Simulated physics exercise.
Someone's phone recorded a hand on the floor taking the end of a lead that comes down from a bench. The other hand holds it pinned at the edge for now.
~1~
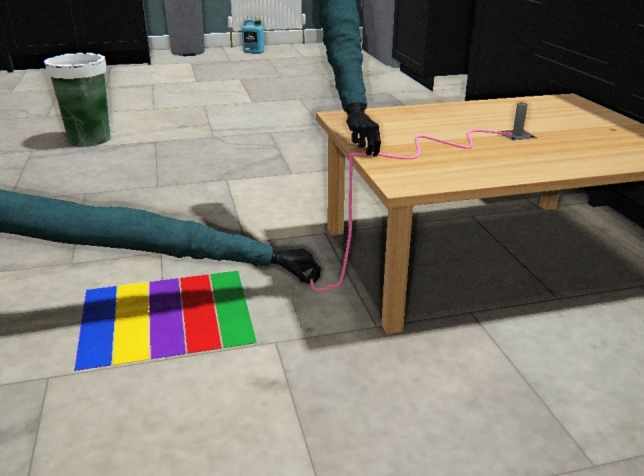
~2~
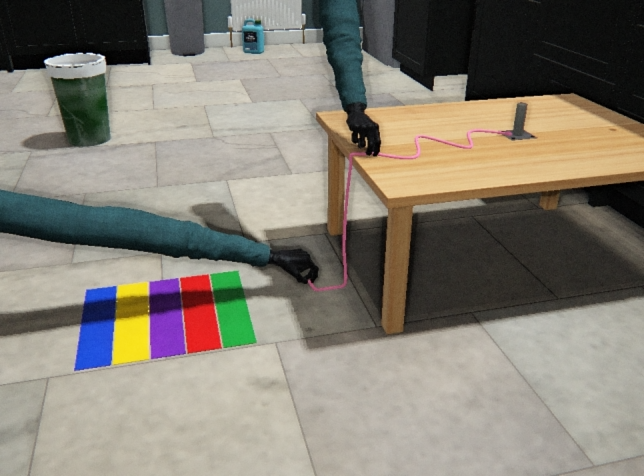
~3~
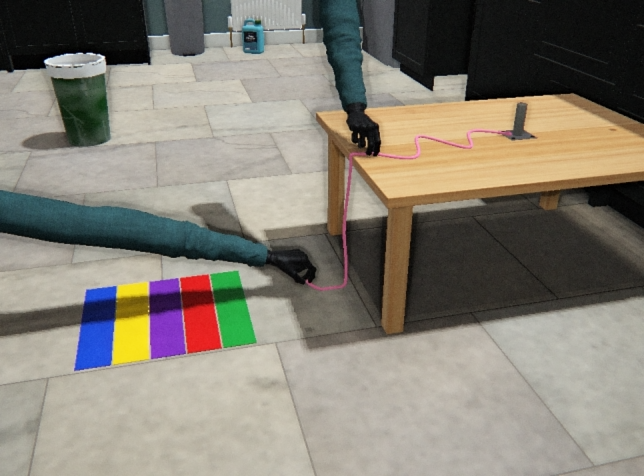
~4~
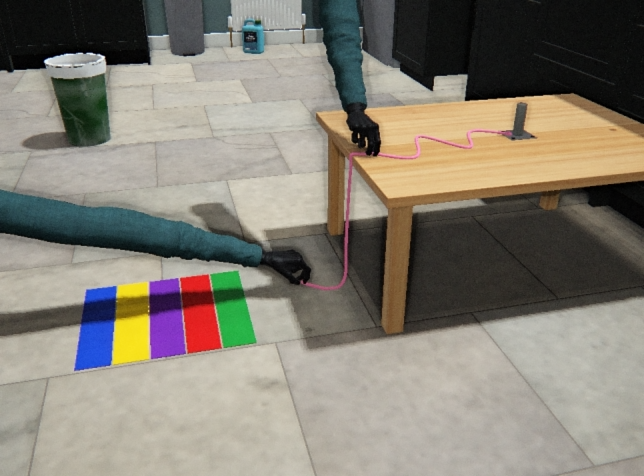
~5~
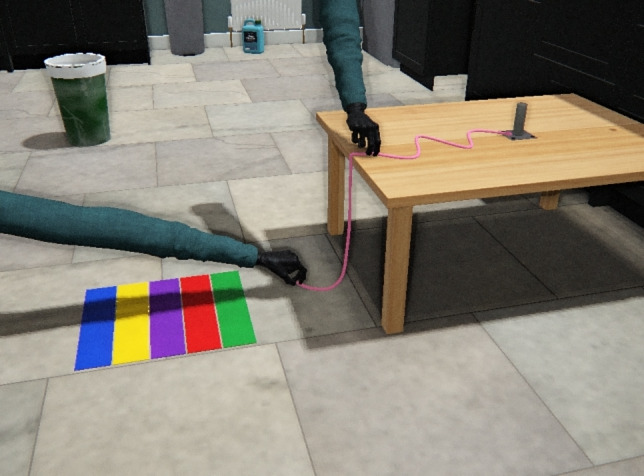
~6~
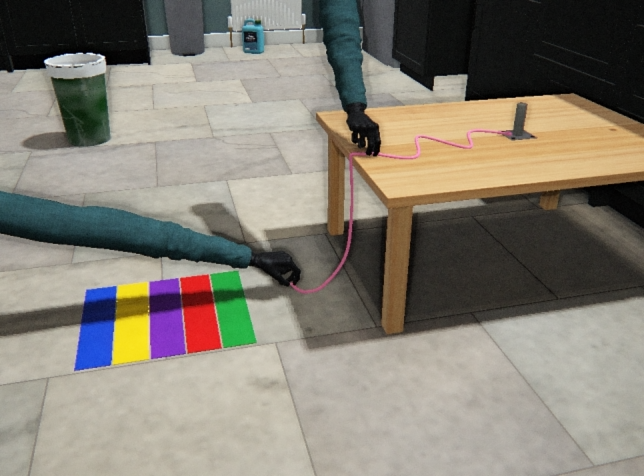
A gloved hand near the floor drew the end of a pink cord slowly a short way left toward a strip of coloured bands, while another hand held the cord at the table's edge.
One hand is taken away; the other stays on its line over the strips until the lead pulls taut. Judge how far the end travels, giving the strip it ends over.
It ends over the blue strip.
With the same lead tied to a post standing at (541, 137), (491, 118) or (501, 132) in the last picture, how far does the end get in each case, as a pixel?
Roughly (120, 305), then (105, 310), then (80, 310).
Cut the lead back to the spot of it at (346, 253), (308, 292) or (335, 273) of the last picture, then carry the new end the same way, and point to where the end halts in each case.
Close to (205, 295) first, close to (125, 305) next, and close to (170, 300) last.
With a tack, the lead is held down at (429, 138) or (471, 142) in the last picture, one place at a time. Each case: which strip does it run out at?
Observed strip, first: Purple; second: Yellow.
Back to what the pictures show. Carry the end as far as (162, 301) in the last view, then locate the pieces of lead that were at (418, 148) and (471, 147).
Point one: (349, 164); point two: (430, 142).
Soon after, end near (162, 301); over purple.
After that, end near (121, 306); over yellow.
At the stop, end near (96, 309); over blue. It halts on the blue strip.
